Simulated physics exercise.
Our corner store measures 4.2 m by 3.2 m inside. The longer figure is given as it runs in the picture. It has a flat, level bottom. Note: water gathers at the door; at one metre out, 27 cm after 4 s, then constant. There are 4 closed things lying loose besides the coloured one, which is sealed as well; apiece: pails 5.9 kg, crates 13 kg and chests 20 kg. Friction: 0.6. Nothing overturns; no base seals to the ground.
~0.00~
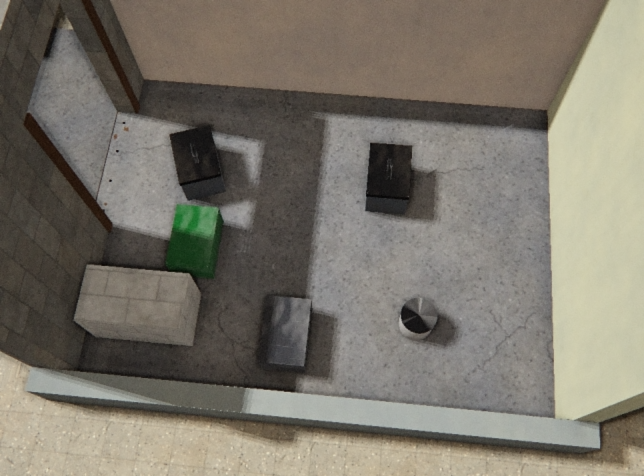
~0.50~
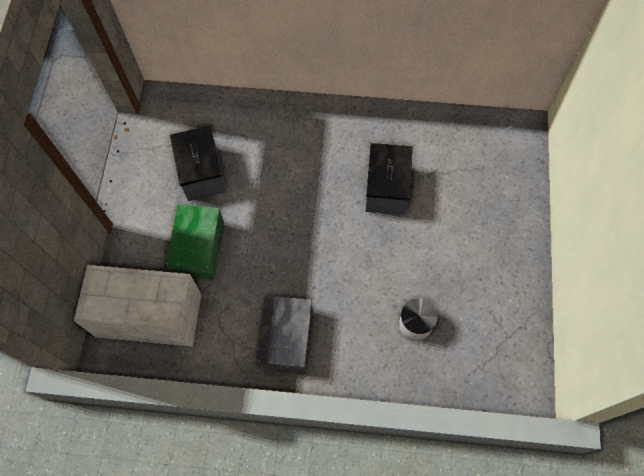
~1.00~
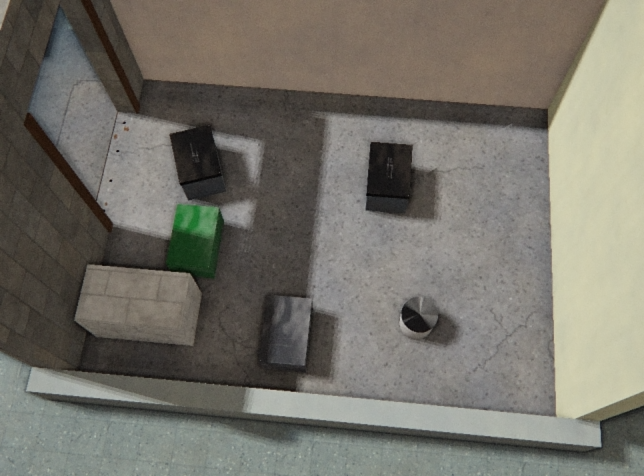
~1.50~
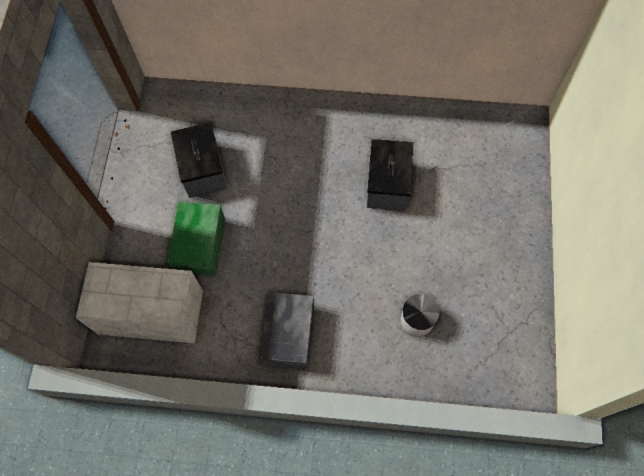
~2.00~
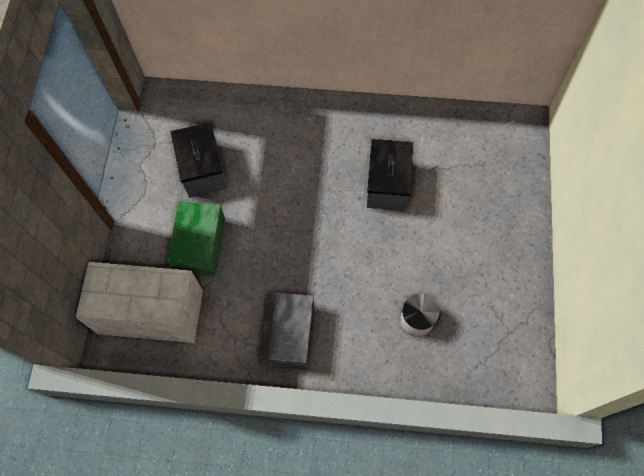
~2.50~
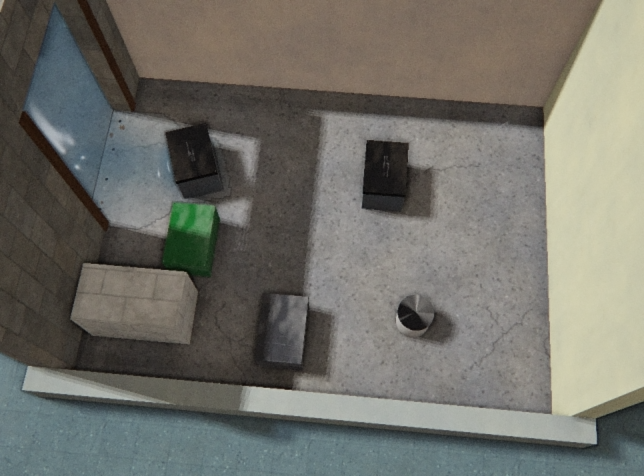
A walled room with a grey floor, open at the front, is seen from high above through a camera that shifts very slightly near the end. A green box sits left of centre between a black box and a long pale block, with a grey box, another black box and a small silver-and-black round object farther right. Bluish water covers the ground outside, then spreads through the left doorway toward the nearest black box, while the objects stay still.
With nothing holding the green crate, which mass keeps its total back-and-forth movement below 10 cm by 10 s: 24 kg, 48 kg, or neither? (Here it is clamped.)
It looks like only the bigger mass suffices.
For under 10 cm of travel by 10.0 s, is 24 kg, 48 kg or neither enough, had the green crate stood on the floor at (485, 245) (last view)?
Looking at the loads, neither keeps it.
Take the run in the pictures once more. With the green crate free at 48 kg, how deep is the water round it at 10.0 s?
About 14 cm.
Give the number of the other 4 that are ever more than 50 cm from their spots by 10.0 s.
4.
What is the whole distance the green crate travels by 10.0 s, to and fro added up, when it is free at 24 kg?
Roughly 100 cm.
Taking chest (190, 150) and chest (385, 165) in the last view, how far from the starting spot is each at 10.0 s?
In turn: 350 cm, 200 cm.
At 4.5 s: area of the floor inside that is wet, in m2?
Roughly 6.5 m2.
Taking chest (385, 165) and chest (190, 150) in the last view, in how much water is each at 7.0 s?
Close to 10 and 13 centimetres.
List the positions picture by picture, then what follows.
In the first picture, the green crate at (193, 236) rests on the ground; water covers 0.0 m2; 0 of 5 have shifted.
In the second picture, the green crate at (193, 236) rests on the ground; 0.0 m2 under water; 0 of 5 have shifted.
In the third picture, the green crate at (193, 235), on the bottom; water covers 0.0 m2; 0 of 5 have shifted.
In the fourth picture, the green crate at (194, 233), on the bottom; water covers 0.0 m2; 0 of 5 have shifted.
In the fifth picture, the green crate at (194, 233), on the bottom; water covers 0.2 m2; 0 of 5 have shifted.
In the sixth picture, the green crate at (189, 234) rests on the ground; water covers 0.7 m2; 0 of 5 have shifted.
After 3.5 s the green crate would be 0 cm from its start with 24 kg and 0 cm from its start with 48 kg; 5 cm of water round it then.
After 4.5 s the green crate would be 34 cm from its start with 24 kg and 0 cm from its start with 48 kg; 9 cm of water round it then.
After 7.0 s the green crate would be 82 cm from its start with 24 kg and 0 cm from its start with 48 kg; 9 cm of water round it then.
After 10.0 s the green crate would be 74 cm from its start with 24 kg and 0 cm from its start with 48 kg; 14 cm of water round it then.
